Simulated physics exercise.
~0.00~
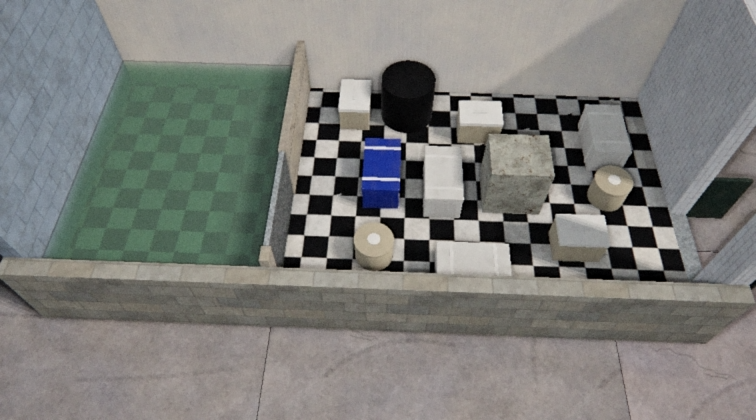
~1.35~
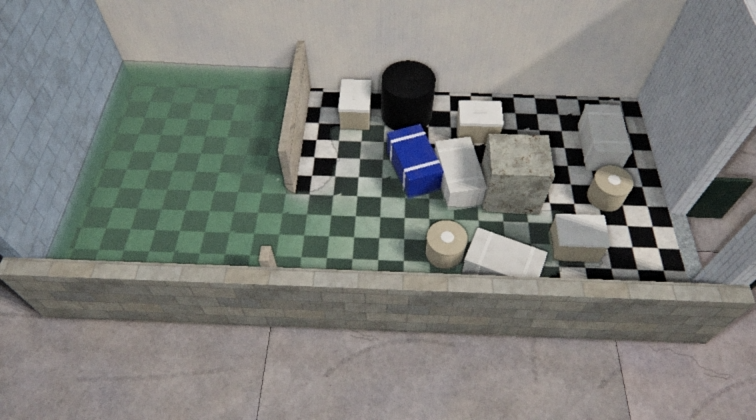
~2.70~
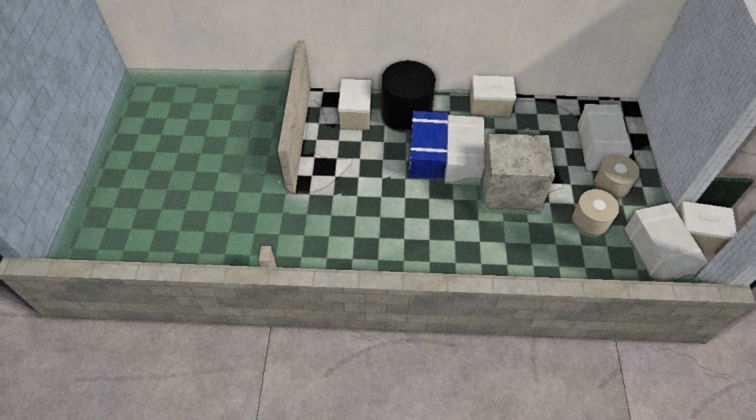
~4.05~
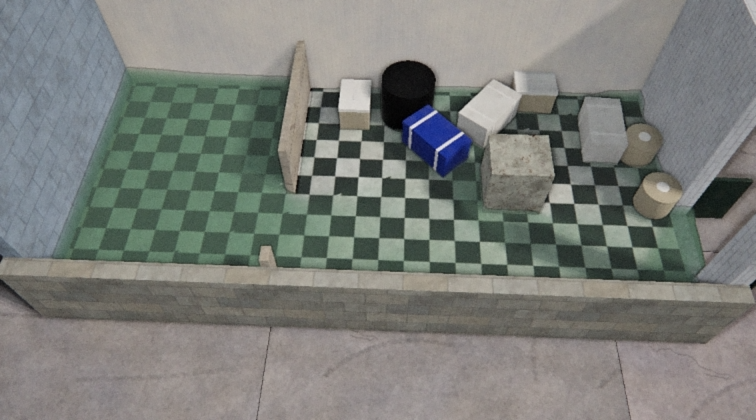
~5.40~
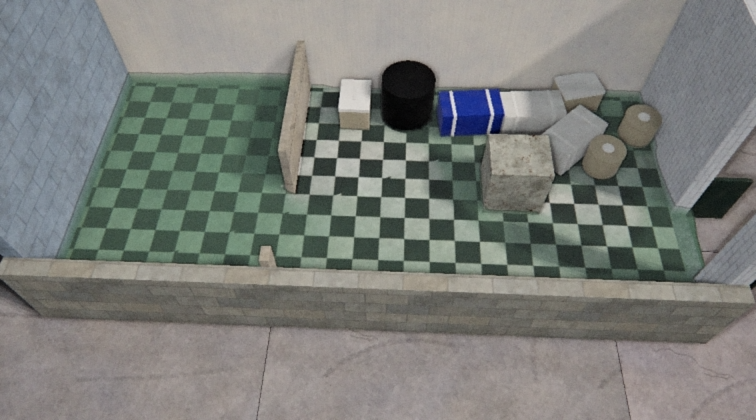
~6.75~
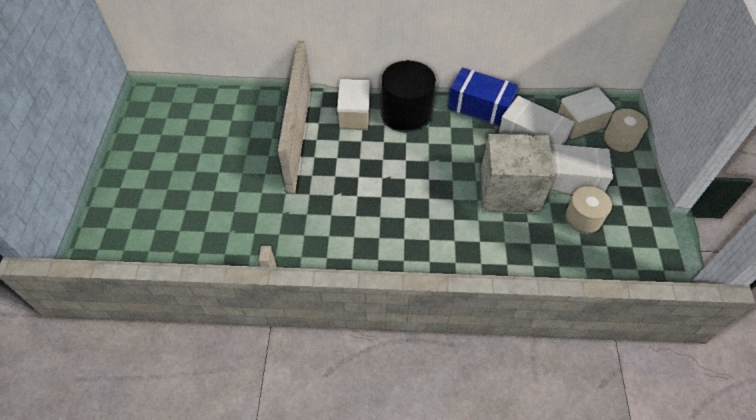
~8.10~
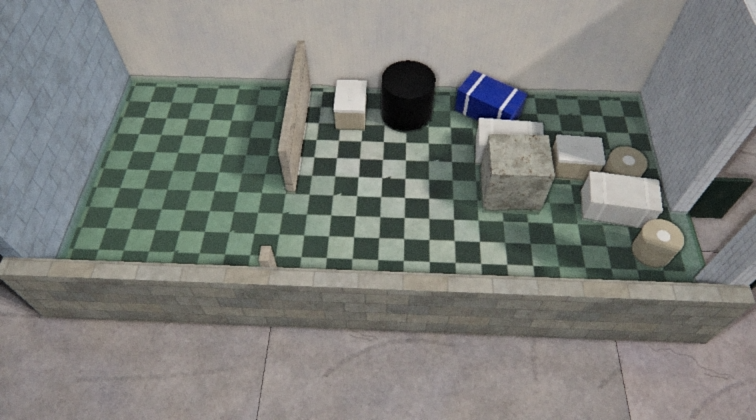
Green-tinted water stands behind a partition at the left of a walled room, then bursts through the opening and spreads right across the black-and-white checkered floor. It pushes the blue trunk, pale boxes and round tubs to the right, while the large stone block and black drum stay put. Some of the pale pieces bunch by the gap in the right wall, and a couple disappear from the room. The blue trunk turns and drifts up to the back wall as the others shuffle around the block. Finally, it rests at an angle there, with boxes and tubs clustered at right.
